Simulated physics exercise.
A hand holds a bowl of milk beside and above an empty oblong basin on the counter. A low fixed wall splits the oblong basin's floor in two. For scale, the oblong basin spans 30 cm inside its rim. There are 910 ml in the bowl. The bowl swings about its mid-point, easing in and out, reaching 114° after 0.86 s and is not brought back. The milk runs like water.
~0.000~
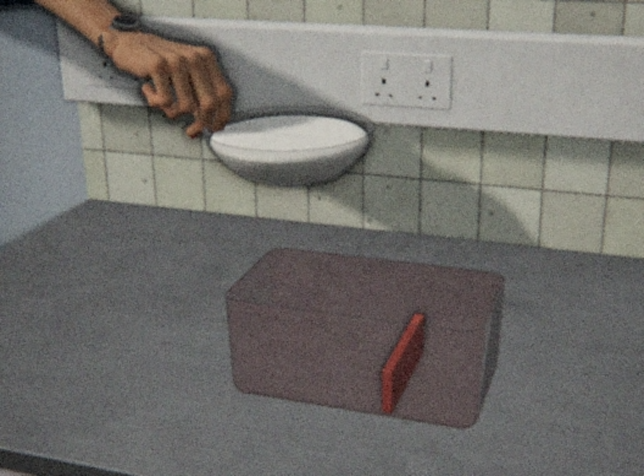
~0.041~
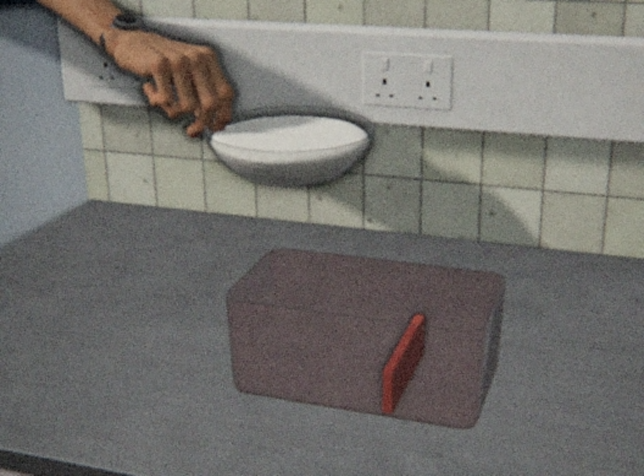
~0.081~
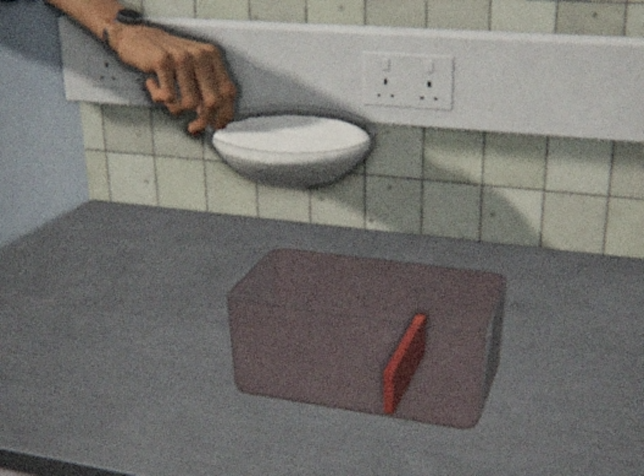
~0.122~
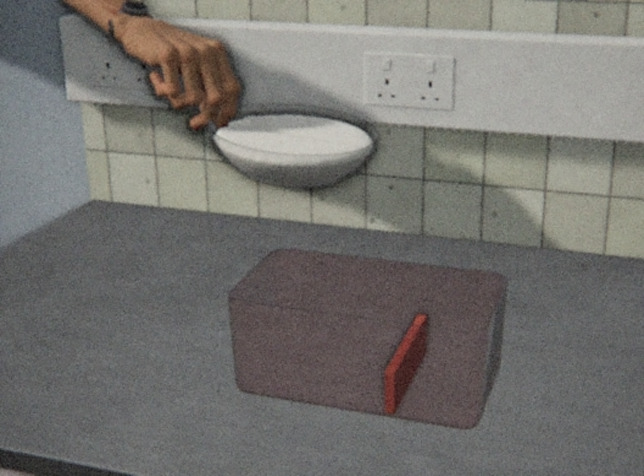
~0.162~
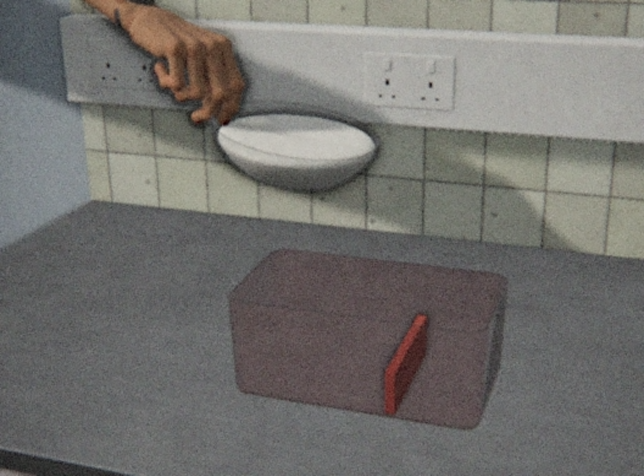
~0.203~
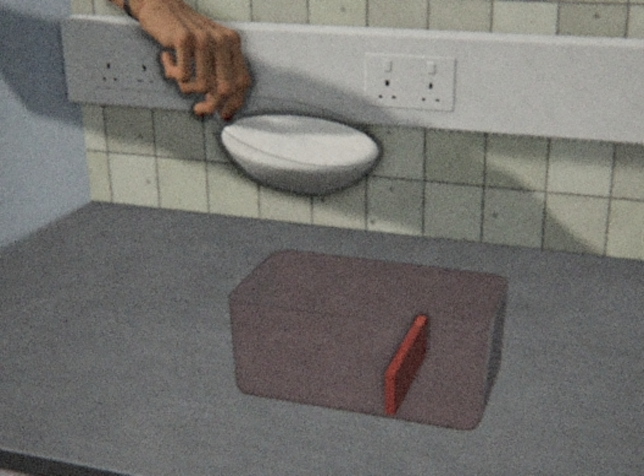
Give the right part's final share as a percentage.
The far part has some 52 per cent.
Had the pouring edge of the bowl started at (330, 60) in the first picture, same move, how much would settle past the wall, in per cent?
Then about 35 per cent.
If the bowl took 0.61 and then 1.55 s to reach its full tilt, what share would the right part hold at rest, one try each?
In turn about 45 and 75 per cent.
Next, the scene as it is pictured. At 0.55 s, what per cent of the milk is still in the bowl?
Near 7 in a hundred.
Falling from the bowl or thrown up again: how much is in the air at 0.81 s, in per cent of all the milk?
About 24 per cent.
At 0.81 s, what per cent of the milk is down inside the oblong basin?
About 74 per cent.
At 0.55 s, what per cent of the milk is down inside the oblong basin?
About 44 per cent.
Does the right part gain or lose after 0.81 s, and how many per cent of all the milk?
It goes up by about 10.
By 0.55 s the tilt is 81° and 7 per cent is still to pour, 4 is left of the wall and 41 right of it.
By 0.81 s the tilt is 113° and 0 per cent is still to pour, 33 is left of the wall and 42 right of it.
By 1.07 s the tilt is 114° and 0 per cent is still to pour, 41 is left of the wall and 53 right of it.
By 1.36 s the tilt is 114° and 0 per cent is still to pour, 42 is left of the wall and 52 right of it.
At rest 42 per cent lies left of the wall, 52 right of it and 6 outside.
